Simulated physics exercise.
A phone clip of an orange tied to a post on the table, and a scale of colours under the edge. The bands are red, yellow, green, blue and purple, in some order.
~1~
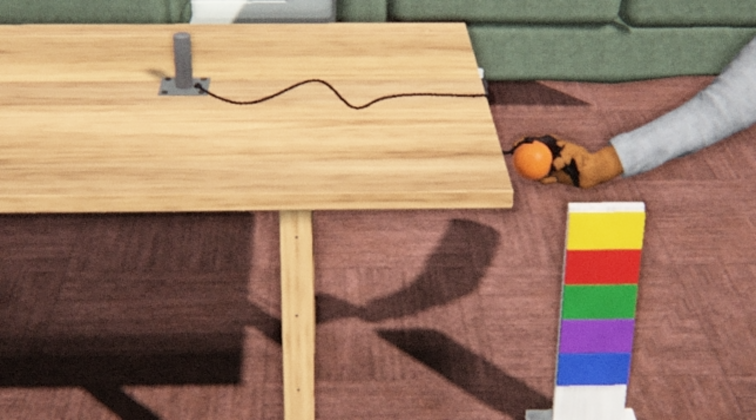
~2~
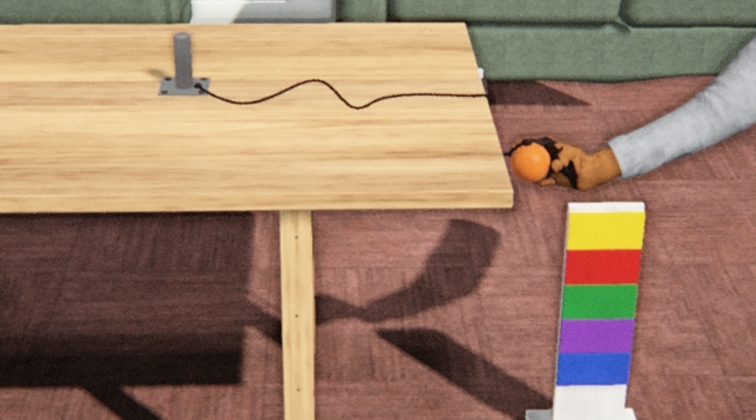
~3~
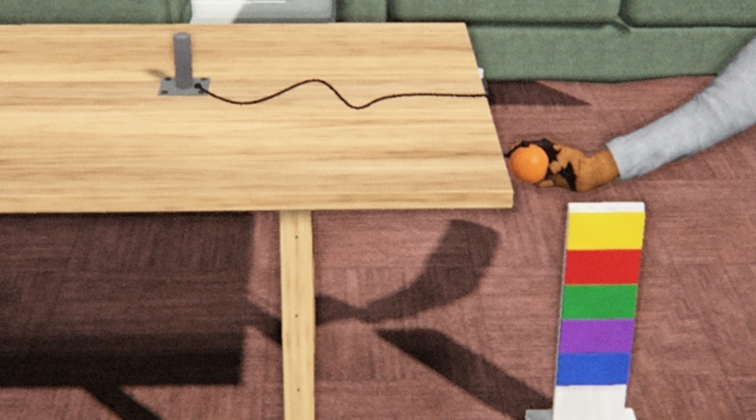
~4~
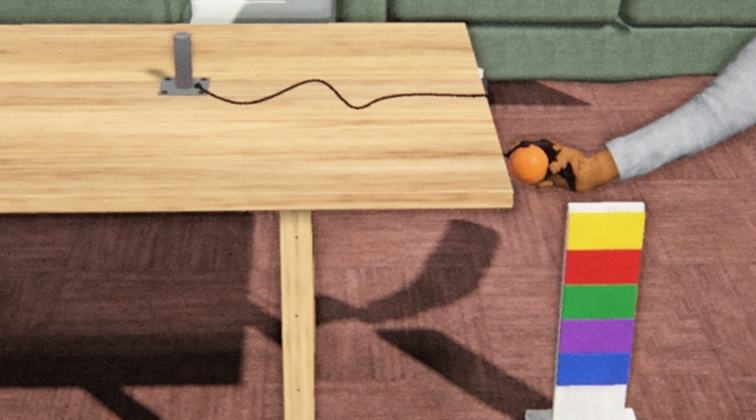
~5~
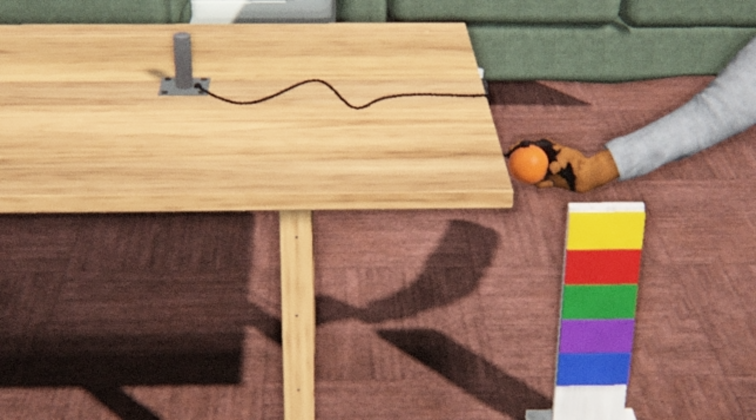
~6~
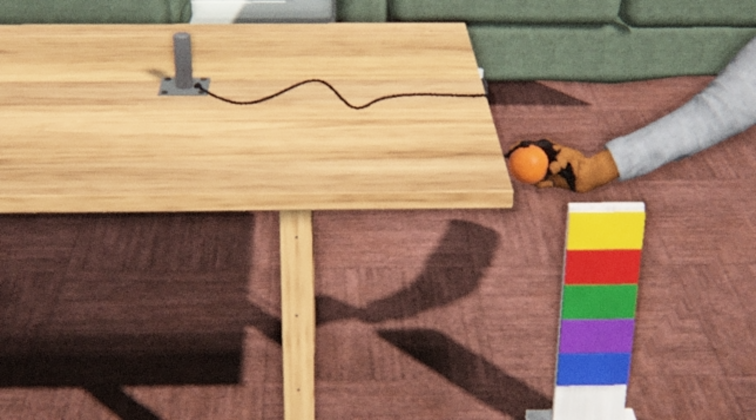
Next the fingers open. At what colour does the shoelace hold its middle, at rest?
Its middle rests at the green band.
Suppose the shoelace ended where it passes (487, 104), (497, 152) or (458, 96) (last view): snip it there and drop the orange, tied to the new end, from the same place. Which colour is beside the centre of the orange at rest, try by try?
Taking them in turn: Yellow; red; no band.
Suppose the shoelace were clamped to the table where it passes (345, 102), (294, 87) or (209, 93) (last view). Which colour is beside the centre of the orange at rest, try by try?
Taking them in turn: Yellow; red; green.
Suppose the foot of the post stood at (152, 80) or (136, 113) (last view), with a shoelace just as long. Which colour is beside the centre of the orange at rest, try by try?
In that order: Red; red.
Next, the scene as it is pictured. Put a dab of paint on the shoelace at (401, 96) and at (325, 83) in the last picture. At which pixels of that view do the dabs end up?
At (486, 119), then (374, 92).
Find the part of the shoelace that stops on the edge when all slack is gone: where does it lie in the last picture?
Near (382, 99).
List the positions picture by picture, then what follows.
Orange (532, 161); yellow (606, 232); red (603, 268); green (600, 303); purple (597, 337); blue (594, 371), in the first picture.
Orange (530, 163); shoelace through (224, 100) (289, 89) (341, 97) (401, 96) (484, 99), in the second picture.
Orange (528, 164), in the third picture.
Orange (528, 165); shoelace through (224, 100) (289, 89) (341, 97) (401, 96) (484, 99), in the fourth picture.
Orange (528, 165), in the fifth picture.
Orange (528, 165); shoelace through (224, 100) (289, 89) (341, 97) (401, 96) (484, 99), in the sixth picture.
Early on, orange near (475, 260); level with red.
Midway, orange near (474, 291); level with green.
Finally, orange near (482, 294); level with green. The green one.
